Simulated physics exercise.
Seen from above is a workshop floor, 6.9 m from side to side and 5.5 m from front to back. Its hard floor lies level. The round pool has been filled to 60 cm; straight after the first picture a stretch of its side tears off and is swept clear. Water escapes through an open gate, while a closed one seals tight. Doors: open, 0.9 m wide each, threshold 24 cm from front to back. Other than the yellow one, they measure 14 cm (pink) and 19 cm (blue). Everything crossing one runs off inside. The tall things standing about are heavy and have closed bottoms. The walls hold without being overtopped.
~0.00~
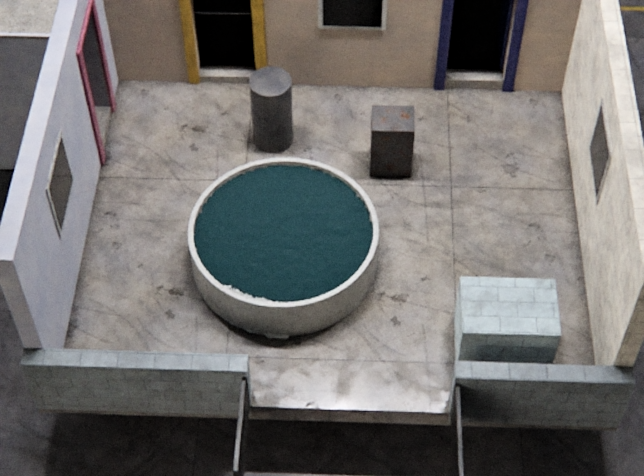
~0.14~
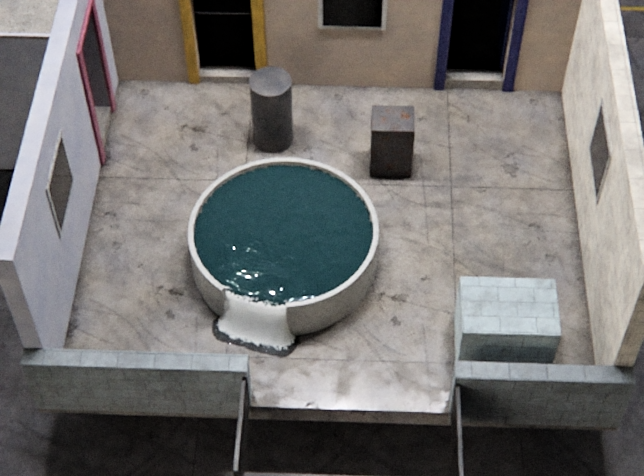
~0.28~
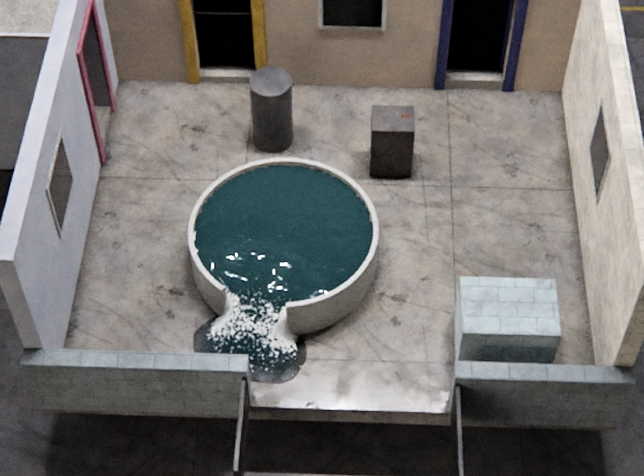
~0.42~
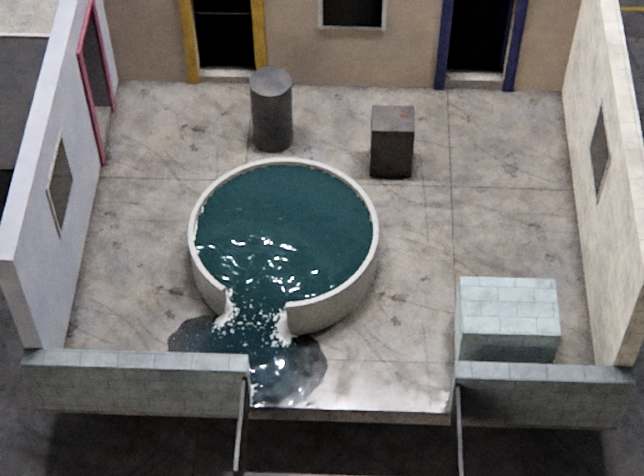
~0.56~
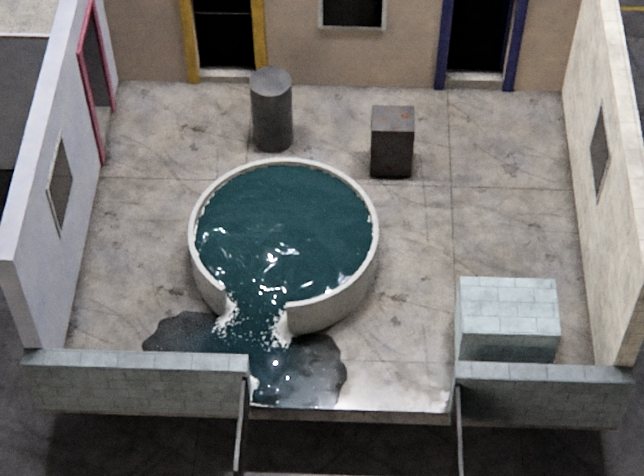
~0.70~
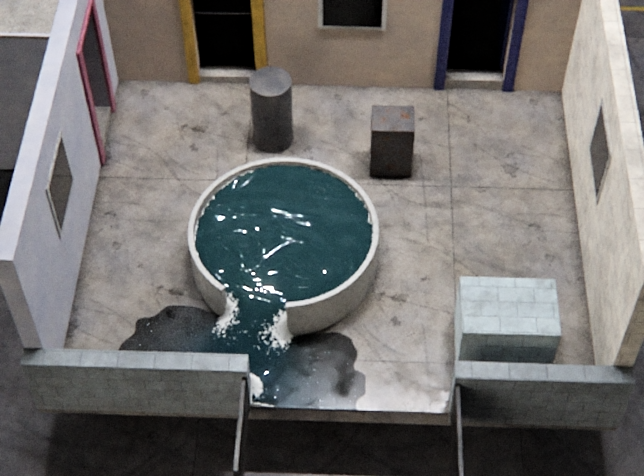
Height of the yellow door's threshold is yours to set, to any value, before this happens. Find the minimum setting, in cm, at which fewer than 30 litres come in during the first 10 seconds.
The minimum is about 8.5 cm.
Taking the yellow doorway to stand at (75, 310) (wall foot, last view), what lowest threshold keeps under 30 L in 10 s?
Close to 17 cm at the least.
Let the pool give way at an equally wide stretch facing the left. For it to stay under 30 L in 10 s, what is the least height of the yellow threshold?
Estimate: Near 7.5 cm.
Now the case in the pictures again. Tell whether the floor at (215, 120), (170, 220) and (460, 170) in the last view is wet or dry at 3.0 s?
So, in order, I'd say stayed dry, then got wet, then stayed dry.
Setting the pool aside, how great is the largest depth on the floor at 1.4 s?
Up to some 42 centimetres, I'd say.
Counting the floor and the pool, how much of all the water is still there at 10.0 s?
Something like 66 per cent of it remains.
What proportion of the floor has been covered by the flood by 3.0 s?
Some 25 per cent is wet.
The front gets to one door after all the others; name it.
The last one is the blue door.
After 1.4 s water covers 10 % of the floor, deepest (42 cm) near (228, 376); it has not reached the yellow door.
After 3.0 s water covers 25 % of the floor, deepest (30 cm) near (57, 383); it has not reached the yellow door.
After 10.0 s water covers 70 % of the floor, deepest (12 cm) near (226, 389); 9 cm at the yellow door, 0 litres in over its 14 cm threshold.
At the yellow door as built, the water arrived by 3.9 s and peaked near 14 cm at 5.6 s.
With a threshold of 7.5 cm, 49 litres would have come in within the 10 s; with 10 cm, 15 litres. So under 30 litres takes about 8.5 cm.
